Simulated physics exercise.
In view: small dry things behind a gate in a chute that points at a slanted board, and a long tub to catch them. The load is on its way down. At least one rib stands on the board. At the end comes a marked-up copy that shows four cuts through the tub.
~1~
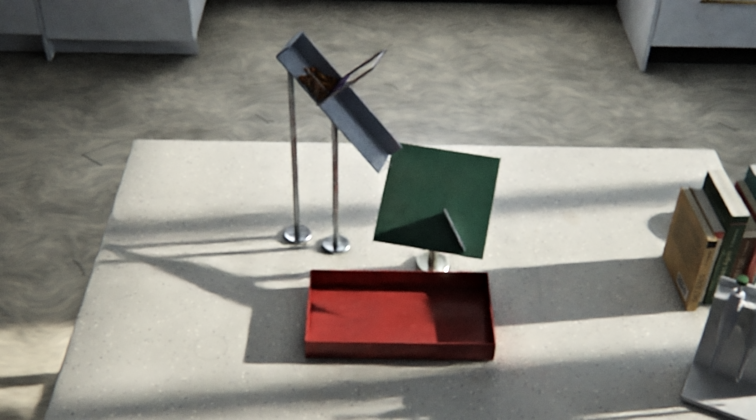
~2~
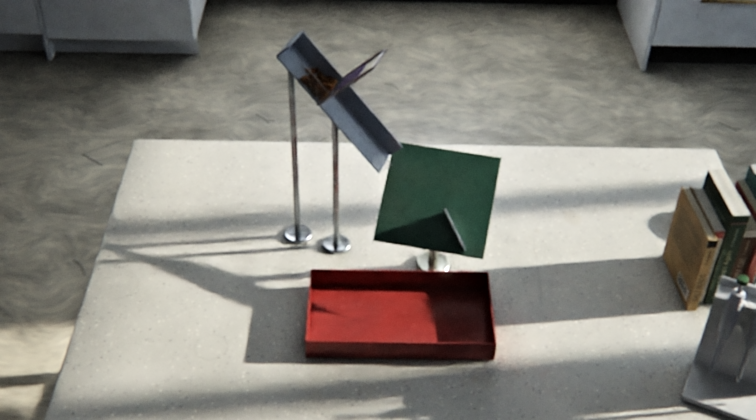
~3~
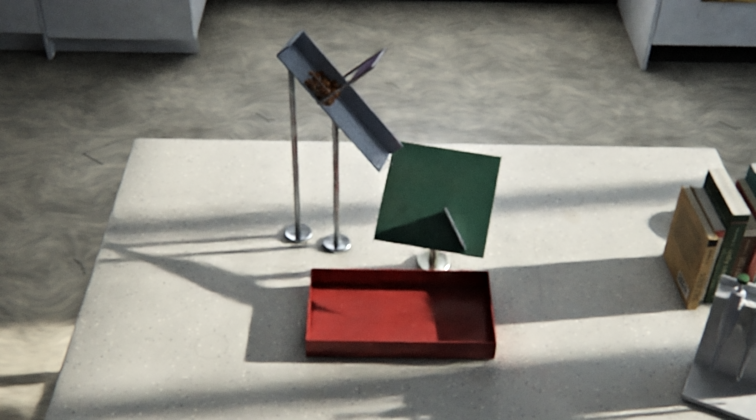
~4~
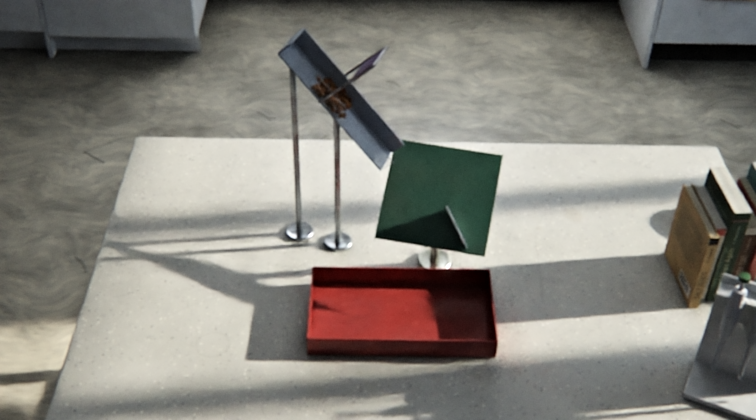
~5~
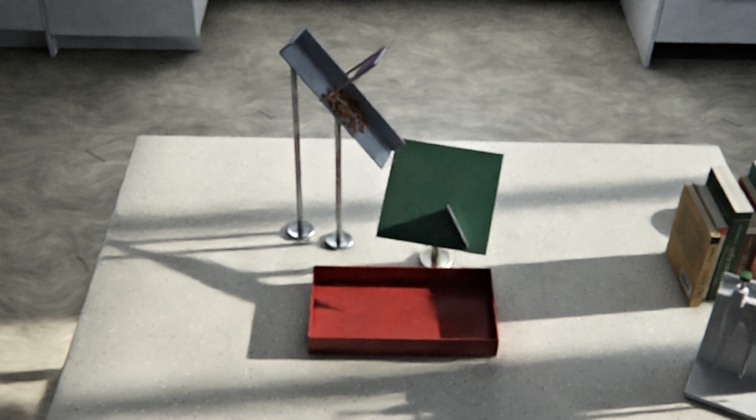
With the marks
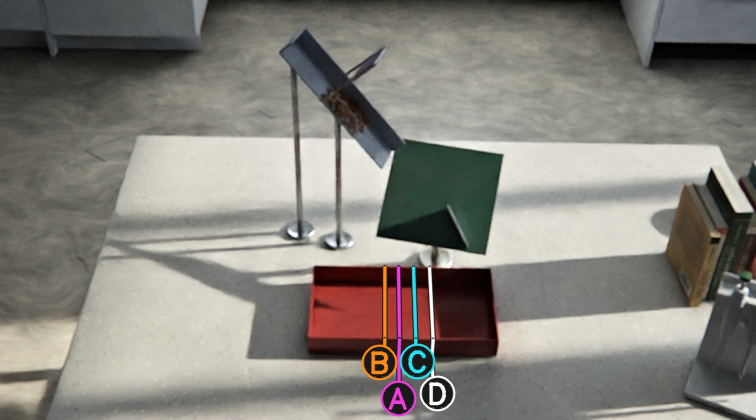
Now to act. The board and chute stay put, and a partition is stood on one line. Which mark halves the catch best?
D.
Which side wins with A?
The right side.
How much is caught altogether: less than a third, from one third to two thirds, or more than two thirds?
More than two thirds.
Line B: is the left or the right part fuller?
Right.
On the marked copy, line A crosses the front rim at (399, 338); line B crosses the front rim at (384, 338); line C crosses the front rim at (415, 339); line D crosses the front rim at (433, 339).
If A is chosen, of what is caught, a small share on the left of the divider, all but a few on the right.
If B is chosen, of what is caught, only a few on the left of the divider, all but a few on the right.
If C is chosen, of what is caught, a small share on the left of the divider, the bulk on the right.
If D is chosen, of what is caught, close to a quarter on the left of the divider, close to two thirds on the right.
